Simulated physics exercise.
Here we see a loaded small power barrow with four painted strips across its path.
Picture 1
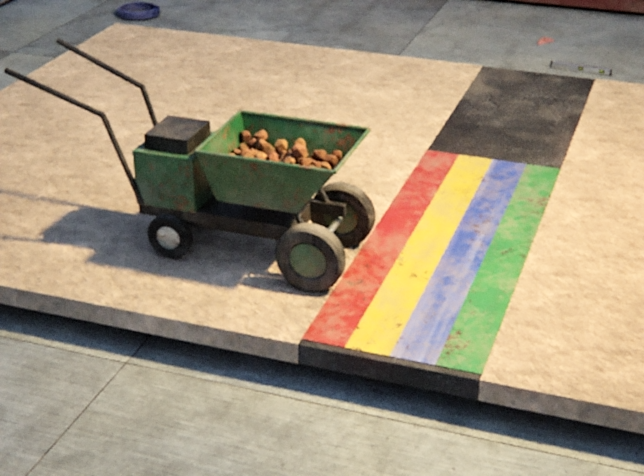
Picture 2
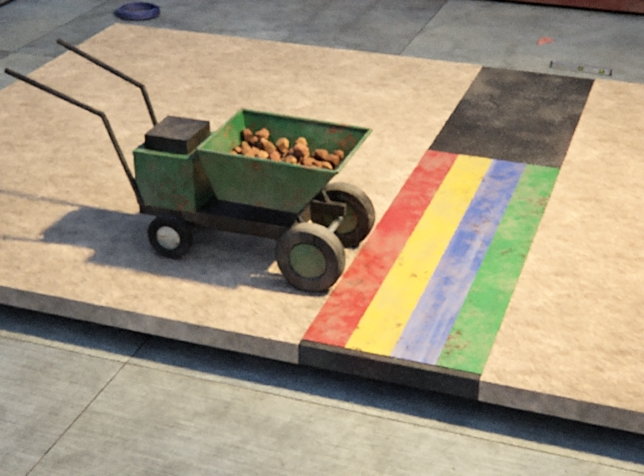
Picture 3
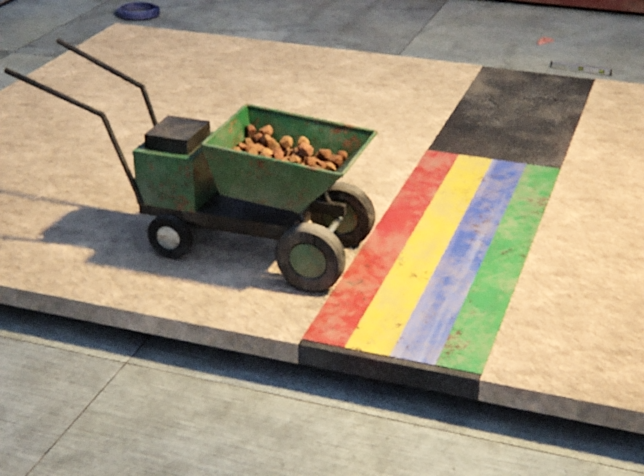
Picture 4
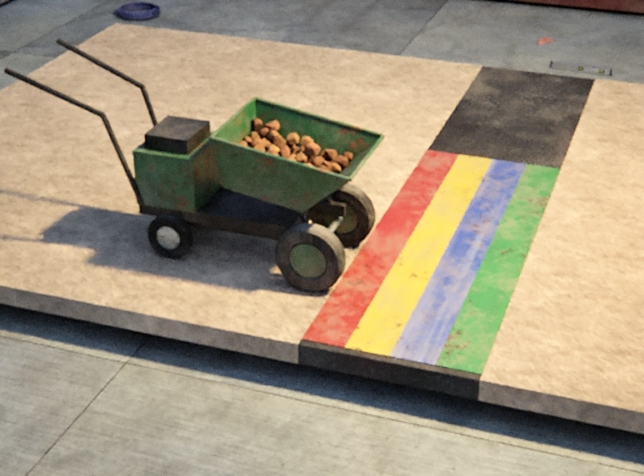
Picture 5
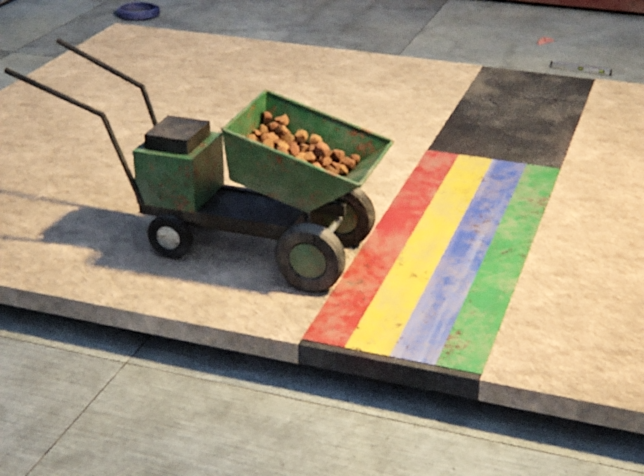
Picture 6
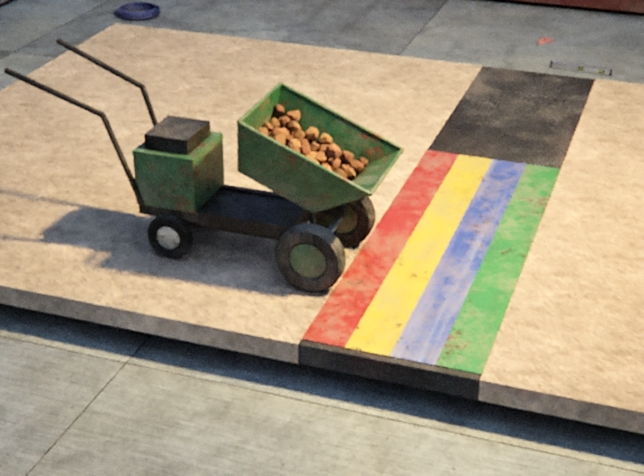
The green skip of a small power barrow, loaded with brown clods, tilts gradually forward to the right, its rear rising from the chassis, while the wheels stay still beside red, yellow, blue and green strips.
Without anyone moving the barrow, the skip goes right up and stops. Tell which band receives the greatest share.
I would say the blue band receives it.
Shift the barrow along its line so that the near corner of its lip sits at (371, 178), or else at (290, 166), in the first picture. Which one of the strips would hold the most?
Place one - green; place two - the strip in yellow.
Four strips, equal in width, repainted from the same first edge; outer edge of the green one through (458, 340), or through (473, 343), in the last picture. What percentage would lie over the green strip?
The first one comes out at 40 percent, while the second comes out at 40 percent.
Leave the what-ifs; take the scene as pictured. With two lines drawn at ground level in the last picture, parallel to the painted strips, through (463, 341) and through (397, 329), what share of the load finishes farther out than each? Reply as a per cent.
30 % and 90 %.
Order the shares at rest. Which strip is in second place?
That would be the green strip, in second.
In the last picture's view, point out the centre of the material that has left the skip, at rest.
The centre comes to rest near (466, 285).
Just after the last frame, skip tipped steeply; every one in the skip.
A moment on, skip tipped right over; roughly two thirds in the skip; roughly a quarter over the blue strip; just a few over the green strip.
Further on, skip tipped right over; roughly a quarter in the skip; roughly half over the blue strip; roughly a quarter over the green strip; about a tenth off the paint.
When it is over, skip tipped right over; about a tenth in the skip; not one over the red strip; just a few over the yellow strip; roughly half over the blue strip; roughly a quarter over the green strip; about a tenth off the paint.
